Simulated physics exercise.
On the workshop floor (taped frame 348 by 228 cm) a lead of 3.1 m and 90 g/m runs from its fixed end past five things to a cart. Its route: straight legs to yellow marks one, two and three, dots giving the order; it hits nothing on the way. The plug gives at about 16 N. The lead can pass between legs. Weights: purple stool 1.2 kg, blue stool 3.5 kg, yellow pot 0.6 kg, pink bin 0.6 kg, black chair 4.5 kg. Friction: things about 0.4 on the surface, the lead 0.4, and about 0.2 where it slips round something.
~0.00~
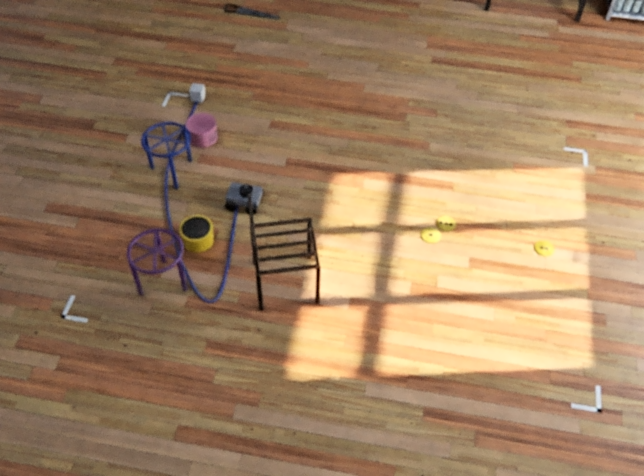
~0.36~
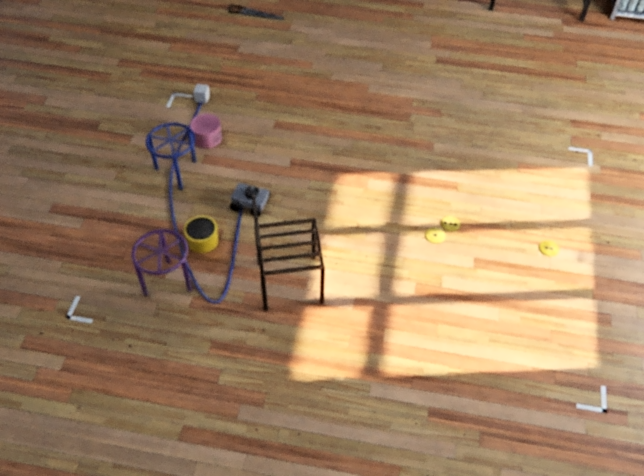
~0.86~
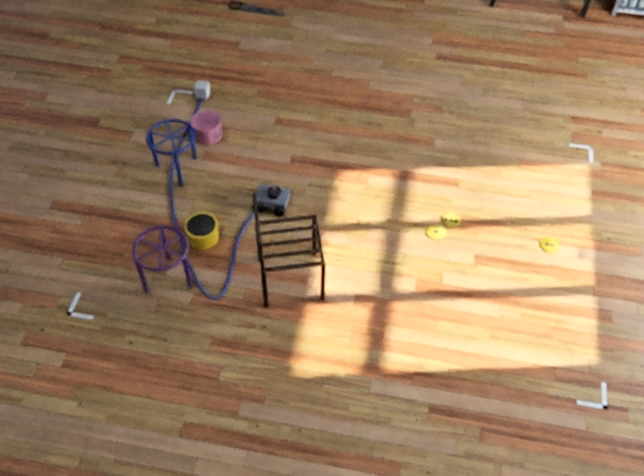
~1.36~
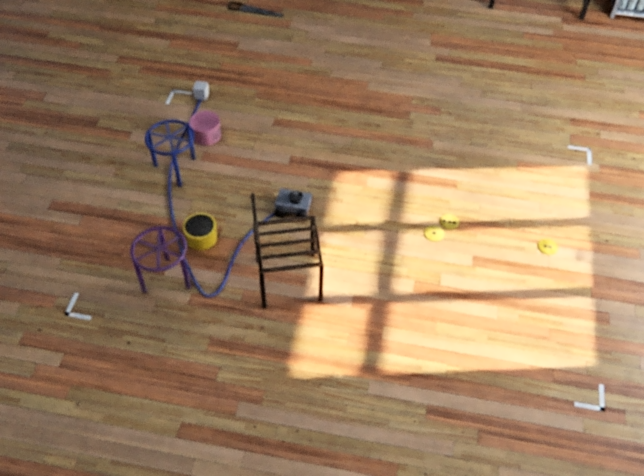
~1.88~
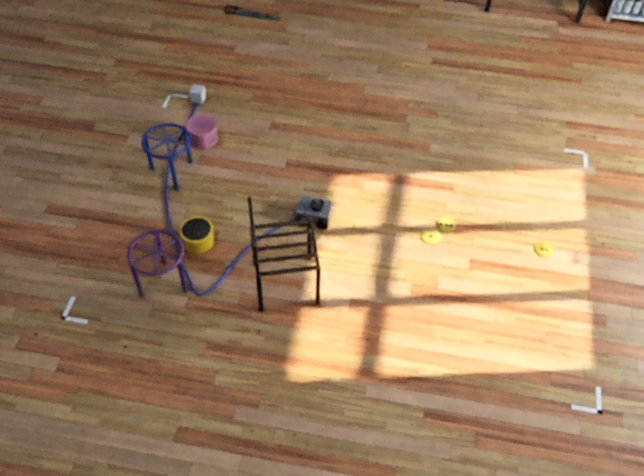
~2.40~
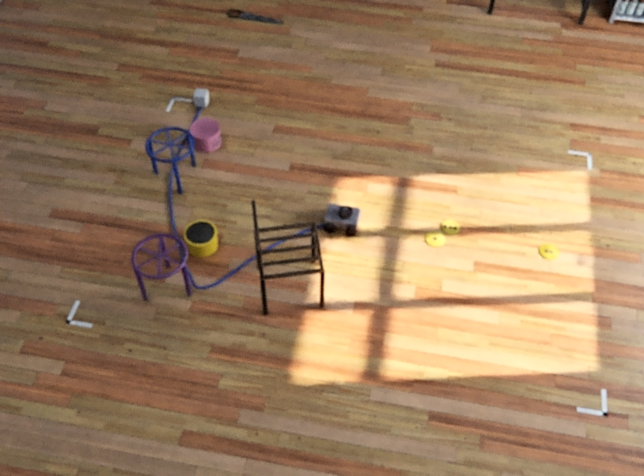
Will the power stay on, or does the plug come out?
Outcome: The plug pulls free.
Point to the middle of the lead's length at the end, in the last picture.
Near (393, 214).
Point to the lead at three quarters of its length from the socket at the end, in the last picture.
At about (486, 237).
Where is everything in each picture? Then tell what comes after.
In the first picture, shows, purple stool (155, 250); black chair (285, 245); blue stool (166, 138); marks (431, 235) (544, 249) (446, 224); lead runs through (211, 302); cart (238, 200).
In the second picture, shows, cart (244, 201).
In the third picture, shows, cart (266, 202).
In the fourth picture, shows, cart (287, 206).
In the fifth picture, shows, cart (308, 214).
In the sixth picture, shows, purple stool (159, 255); black chair (289, 249); blue stool (170, 143); lead runs through (226, 278); cart (336, 221).
After 4.1 s, cart at (413, 235), 2 N at the fixed end; yellow pot 12 cm off its start.
After 5.7 s, cart at (489, 243), 14 N at the fixed end; yellow pot 64 cm off its start, blue stool 12 cm off its start.
After 7.4 s, cart at (520, 244), plug out; yellow pot 81 cm off its start at (267, 163), blue stool 28 cm off its start at (207, 132), pink bin 11 cm off its start at (219, 128).
After 9.1 s, cart at (451, 227), plug out; yellow pot 81 cm off its start, blue stool 28 cm off its start, pink bin 11 cm off its start.
After 9.5 s, cart at (451, 227), plug out; yellow pot 81 cm off its start at (267, 163), blue stool 28 cm off its start at (207, 132), pink bin 11 cm off its start at (219, 128).
